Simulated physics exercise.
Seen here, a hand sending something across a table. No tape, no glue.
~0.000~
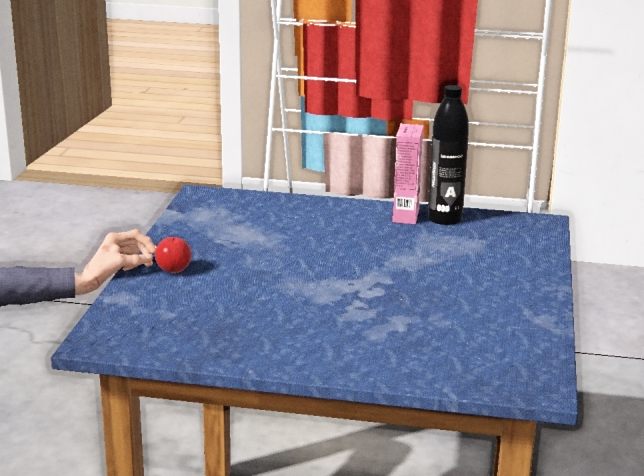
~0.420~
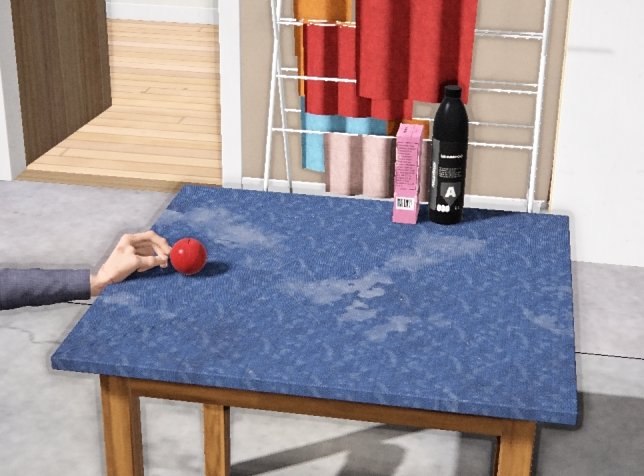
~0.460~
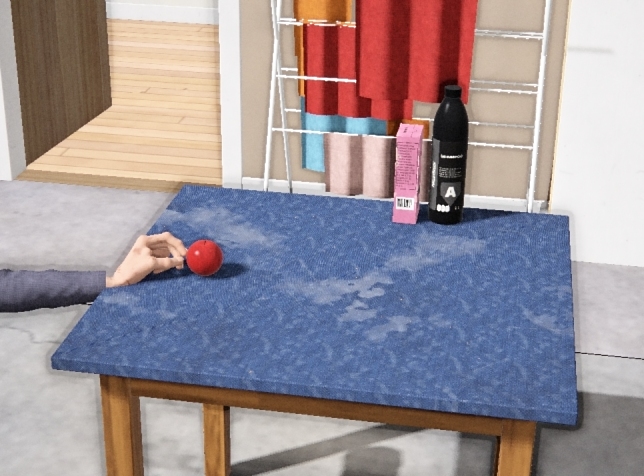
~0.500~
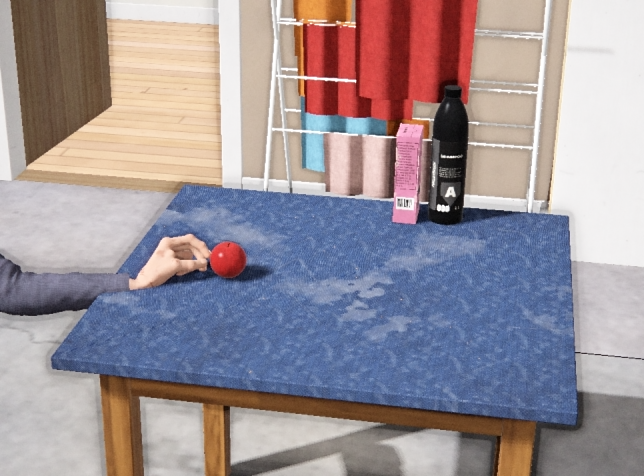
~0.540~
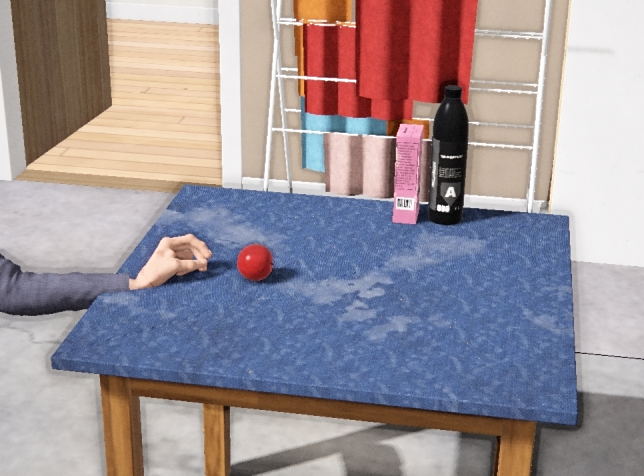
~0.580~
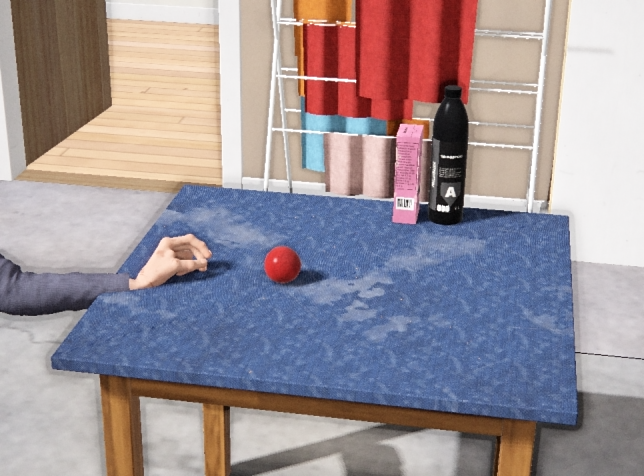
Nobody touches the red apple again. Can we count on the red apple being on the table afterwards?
The red apple falls off the table.
After 0.78 s, red apple shifted well along near (418, 277).
After 0.98 s, red apple shifted well along near (551, 289).
After 1.28 s, red apple now off the table.
After 1.48 s, things are still on the move.
In the end (1.6 s), off the table, red apple.
